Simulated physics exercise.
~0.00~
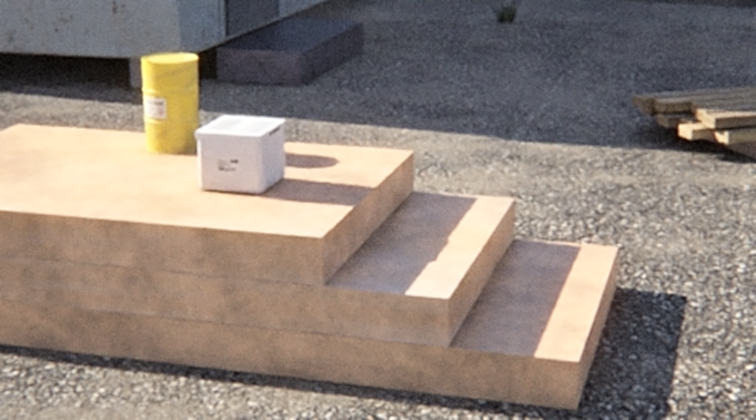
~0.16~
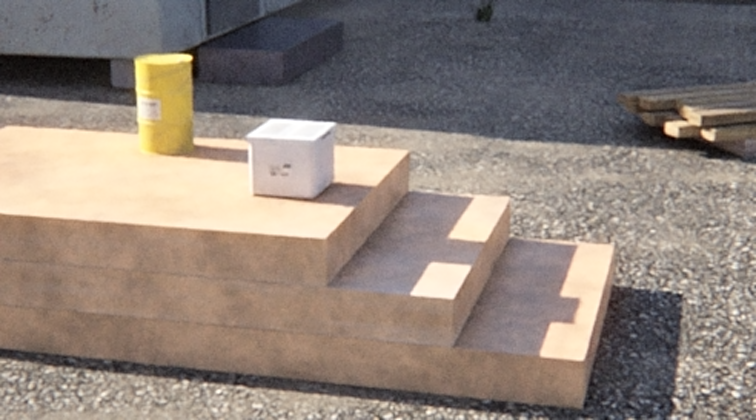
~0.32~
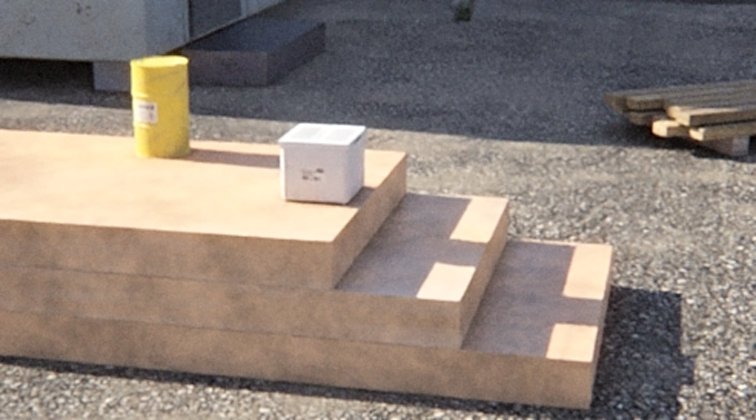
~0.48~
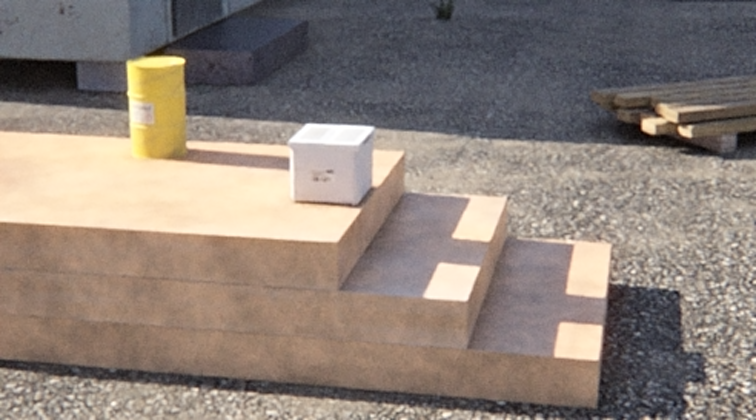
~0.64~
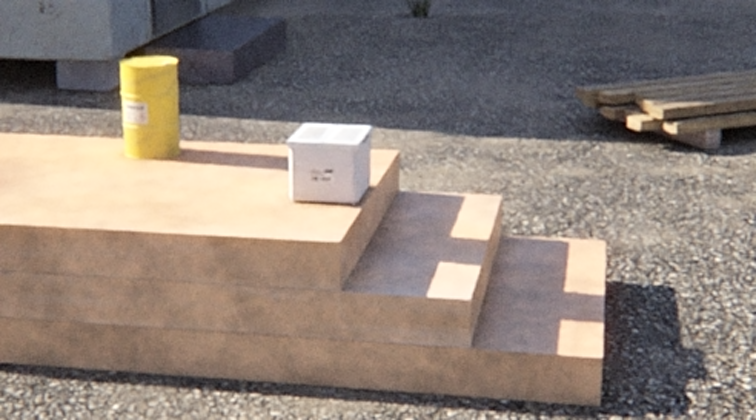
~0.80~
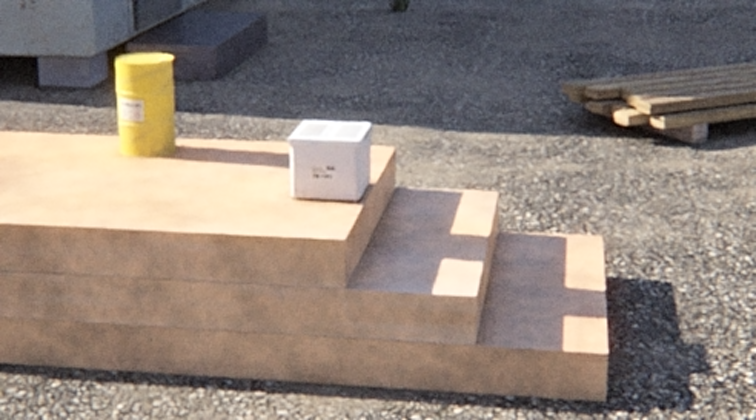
A white tote slides right across a stepped platform and stops near the top edge.
